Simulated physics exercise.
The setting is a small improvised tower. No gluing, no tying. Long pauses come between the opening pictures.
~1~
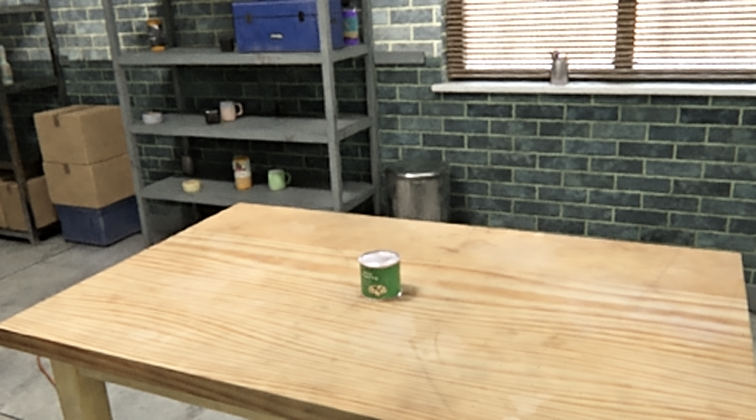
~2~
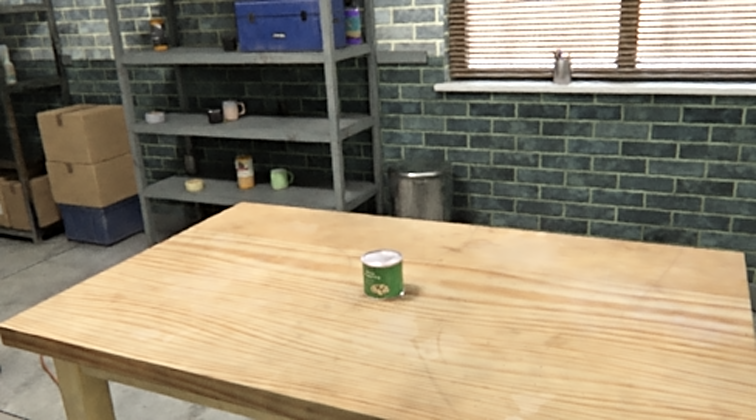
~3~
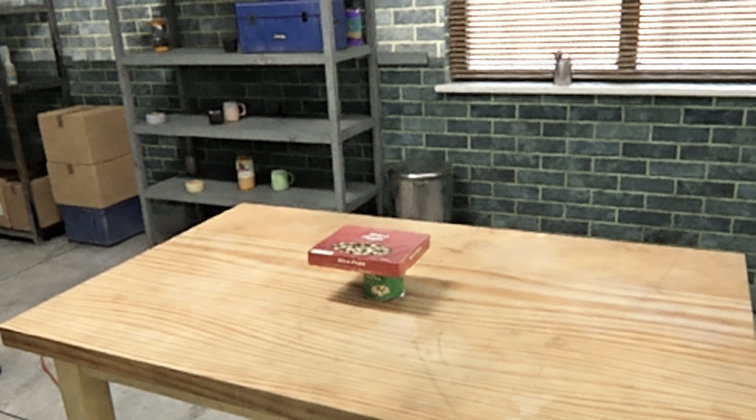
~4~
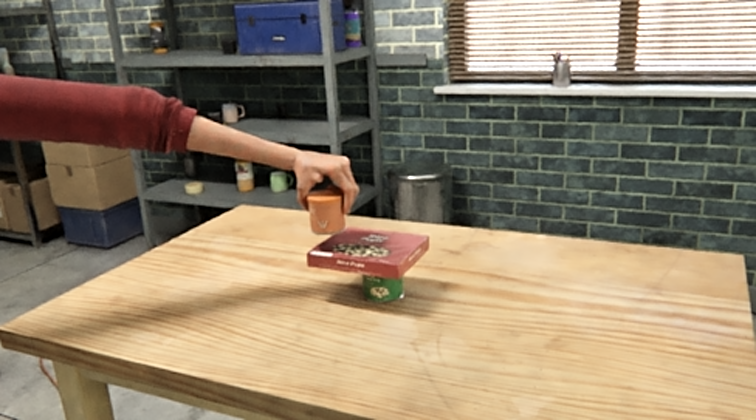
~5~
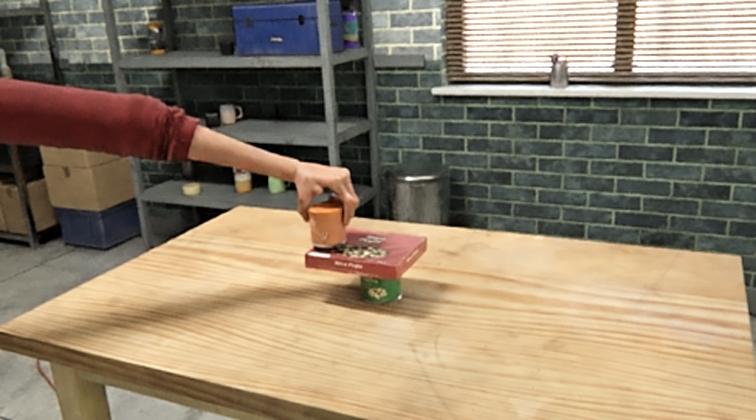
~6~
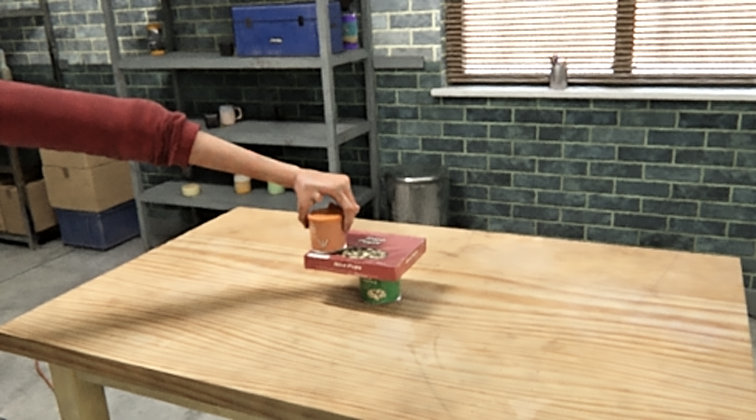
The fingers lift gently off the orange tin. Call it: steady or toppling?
Toppling.
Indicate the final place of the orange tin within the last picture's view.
Around (249, 287).
Then, 0.40 s after the last picture, orange tin now fallen; red packet tipped 72° from how it was.
Then, 1.50 s after the last picture, red packet on its side.
At rest, fallen, red packet and orange tin; green tin in place. Seen from the same camera at the end, orange tin near (248, 287). The stack gives way.
